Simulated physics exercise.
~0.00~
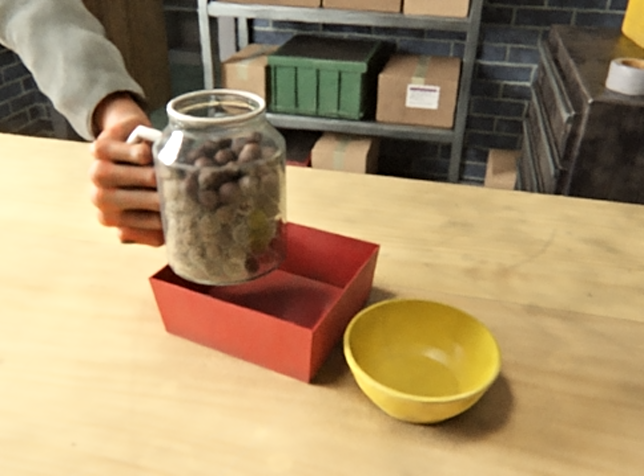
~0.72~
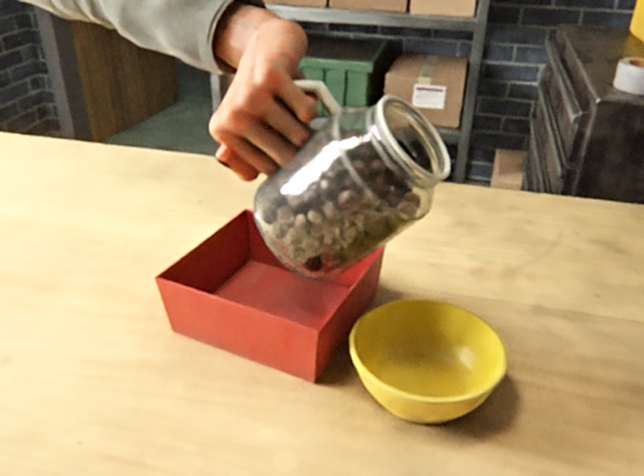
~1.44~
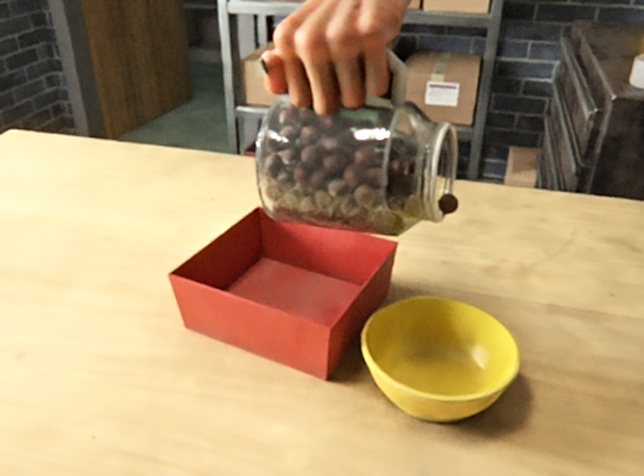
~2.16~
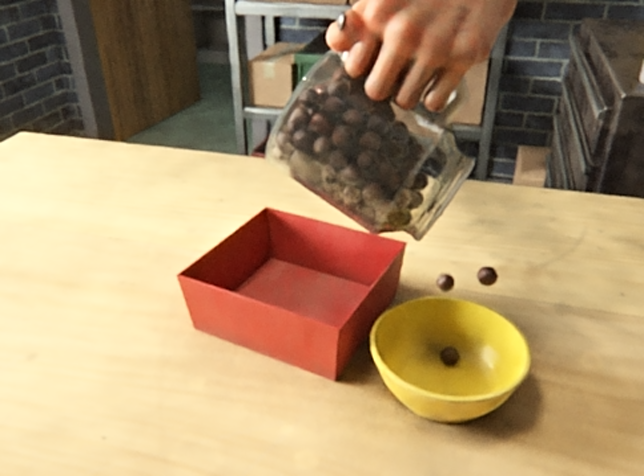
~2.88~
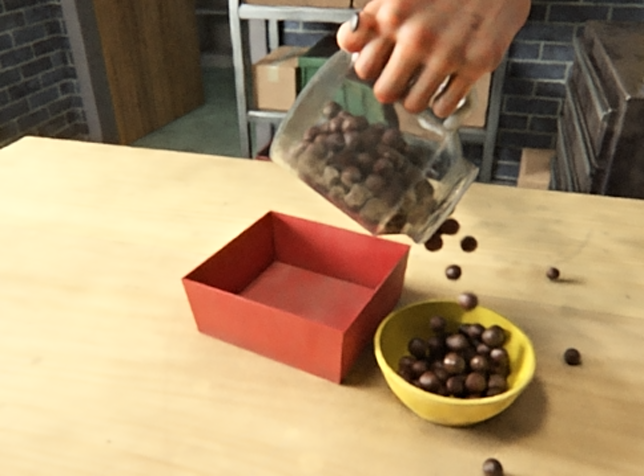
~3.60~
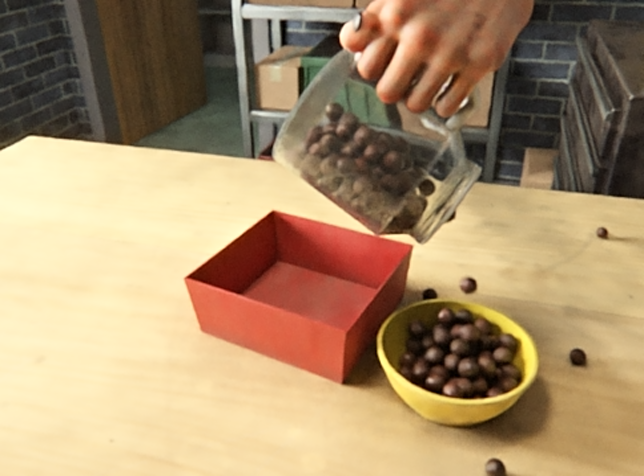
A hand lifted a glass jar of brown chocolate balls over a red tin, moved it right and tipped it, pouring many into a yellow bowl while a few scattered on the table; the tin stayed empty and the jar still held plenty.
